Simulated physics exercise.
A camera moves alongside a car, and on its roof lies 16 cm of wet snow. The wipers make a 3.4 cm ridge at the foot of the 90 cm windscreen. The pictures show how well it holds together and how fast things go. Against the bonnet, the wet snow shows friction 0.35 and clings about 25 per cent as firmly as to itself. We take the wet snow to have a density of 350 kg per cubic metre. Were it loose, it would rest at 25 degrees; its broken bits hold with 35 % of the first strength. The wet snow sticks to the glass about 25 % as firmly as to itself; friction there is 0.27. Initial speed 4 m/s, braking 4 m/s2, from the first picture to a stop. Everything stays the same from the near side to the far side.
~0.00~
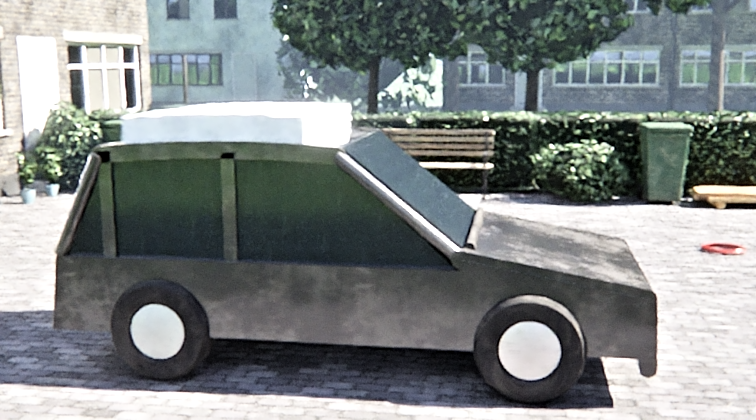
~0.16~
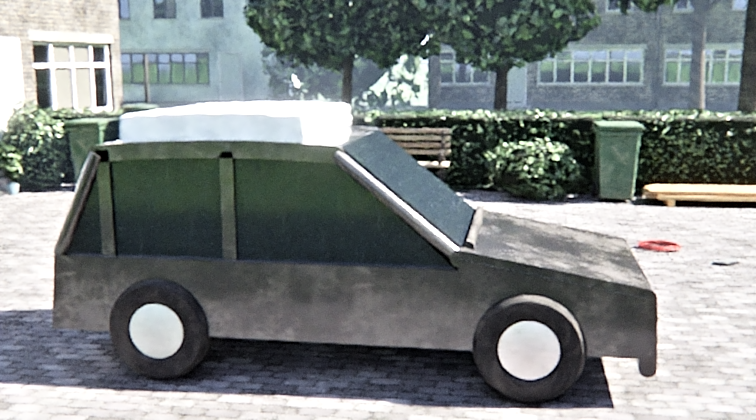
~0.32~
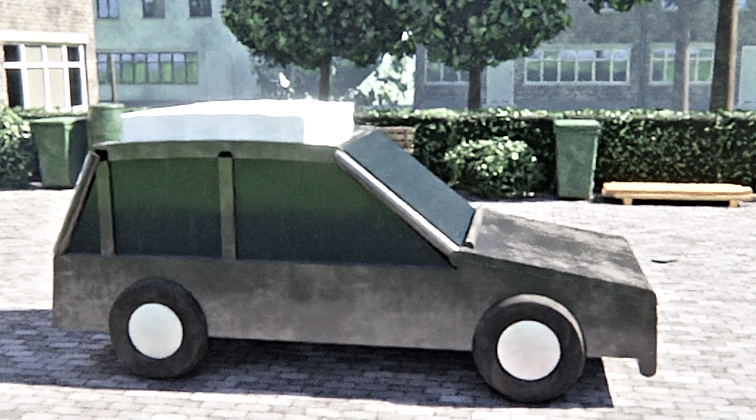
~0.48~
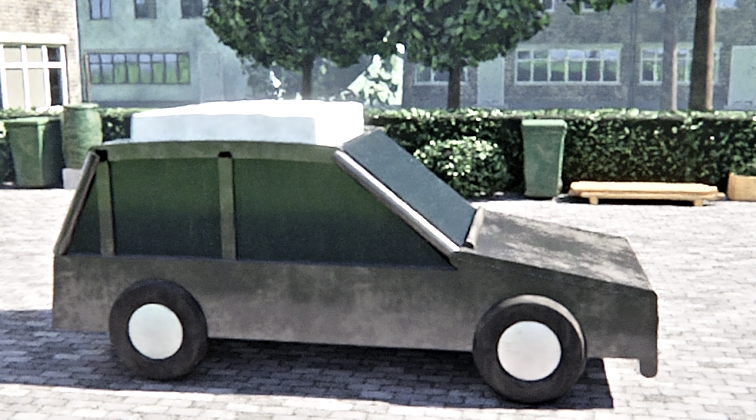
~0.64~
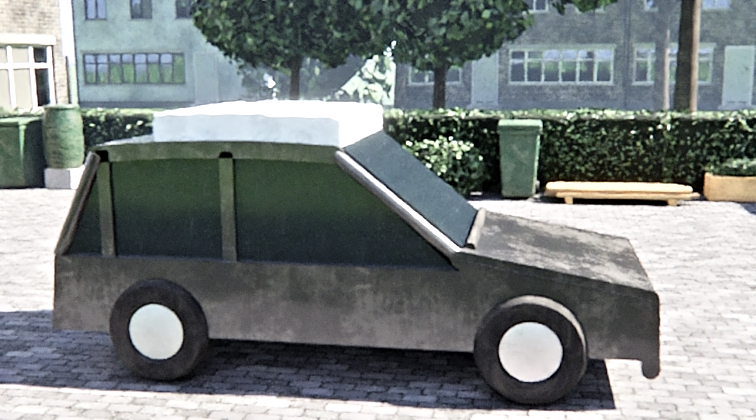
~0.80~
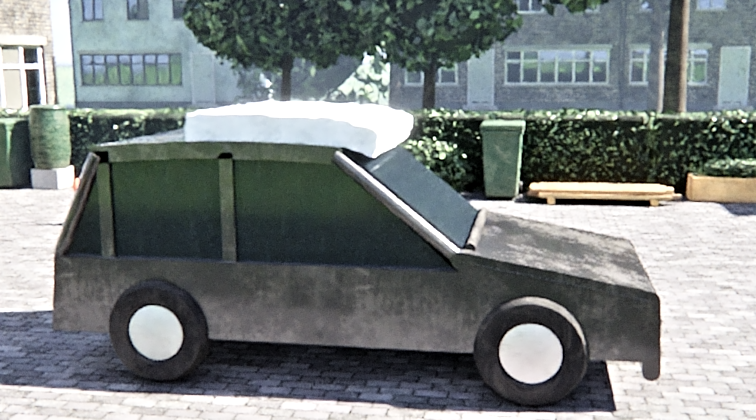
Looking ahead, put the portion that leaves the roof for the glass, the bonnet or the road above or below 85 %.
Greater than 85 %.
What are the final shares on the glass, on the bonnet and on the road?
About 2 % ends on the glass, 25 % on the bonnet and 70 % on the road.
After 1.17 s, 17 % of the snow is on the roof, 60 % on the glass, 22 % on the bonnet and none has gone off the nose.
After 1.62 s, none of the snow is on the roof, 4 % on the glass, 91 % on the bonnet and 5 % has gone off the nose.
After 2.06 s, none of the snow is on the roof, 2 % on the glass, 54 % on the bonnet and 44 % has gone off the nose.
After 2.50 s, none of the snow is on the roof, 2 % on the glass, 27 % on the bonnet and 71 % has gone off the nose.
After 2.80 s, at the end, none of the snow is on the roof, 2 % on the glass, 26 % on the bonnet and 71 % has gone off the nose.
